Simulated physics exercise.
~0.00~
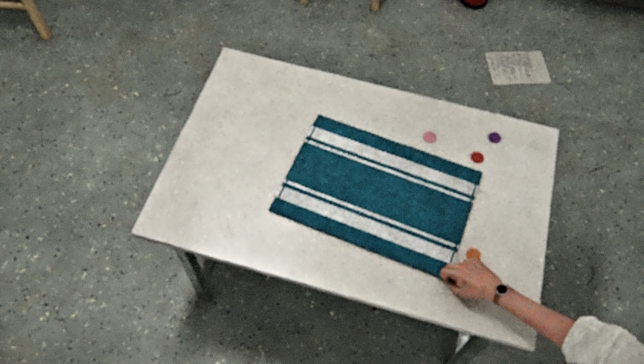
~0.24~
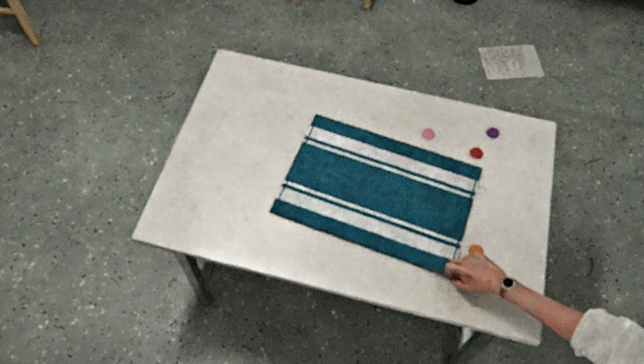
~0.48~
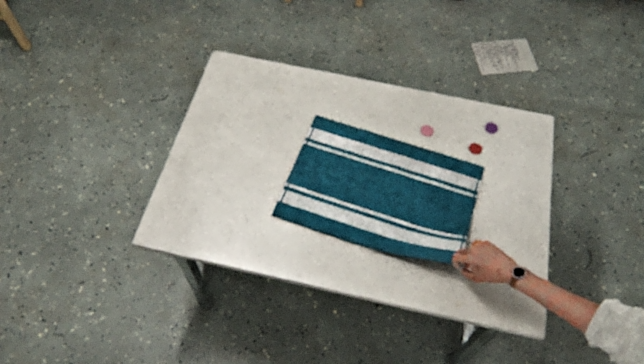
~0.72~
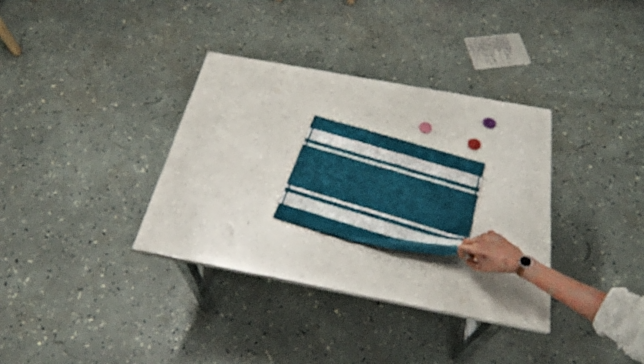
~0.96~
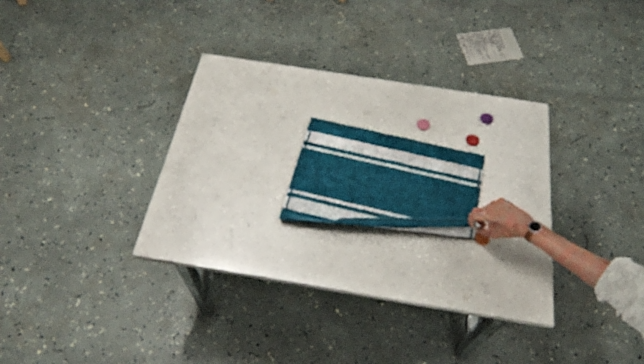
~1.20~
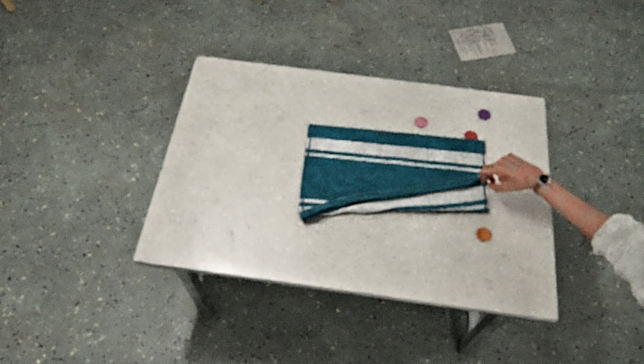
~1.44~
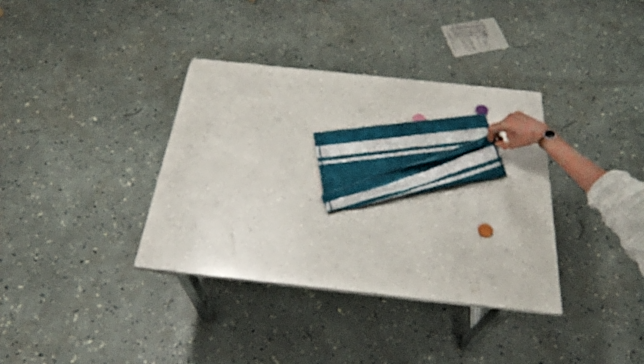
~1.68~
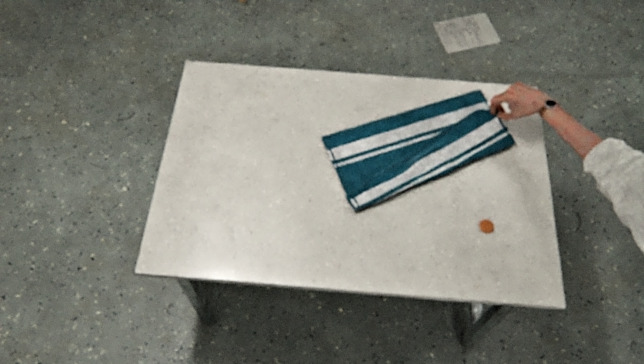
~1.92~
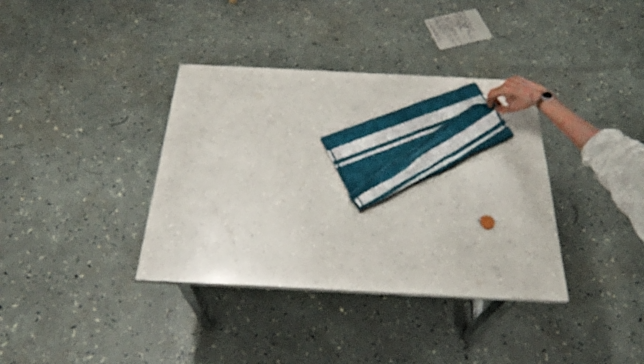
On a pale side table, a hand grips the near right corner of a teal and white striped towel, lifts it and drags the folding cloth toward the upper right, leaving it bunched over the red, pink and purple discs, while an orange disc stays uncovered.
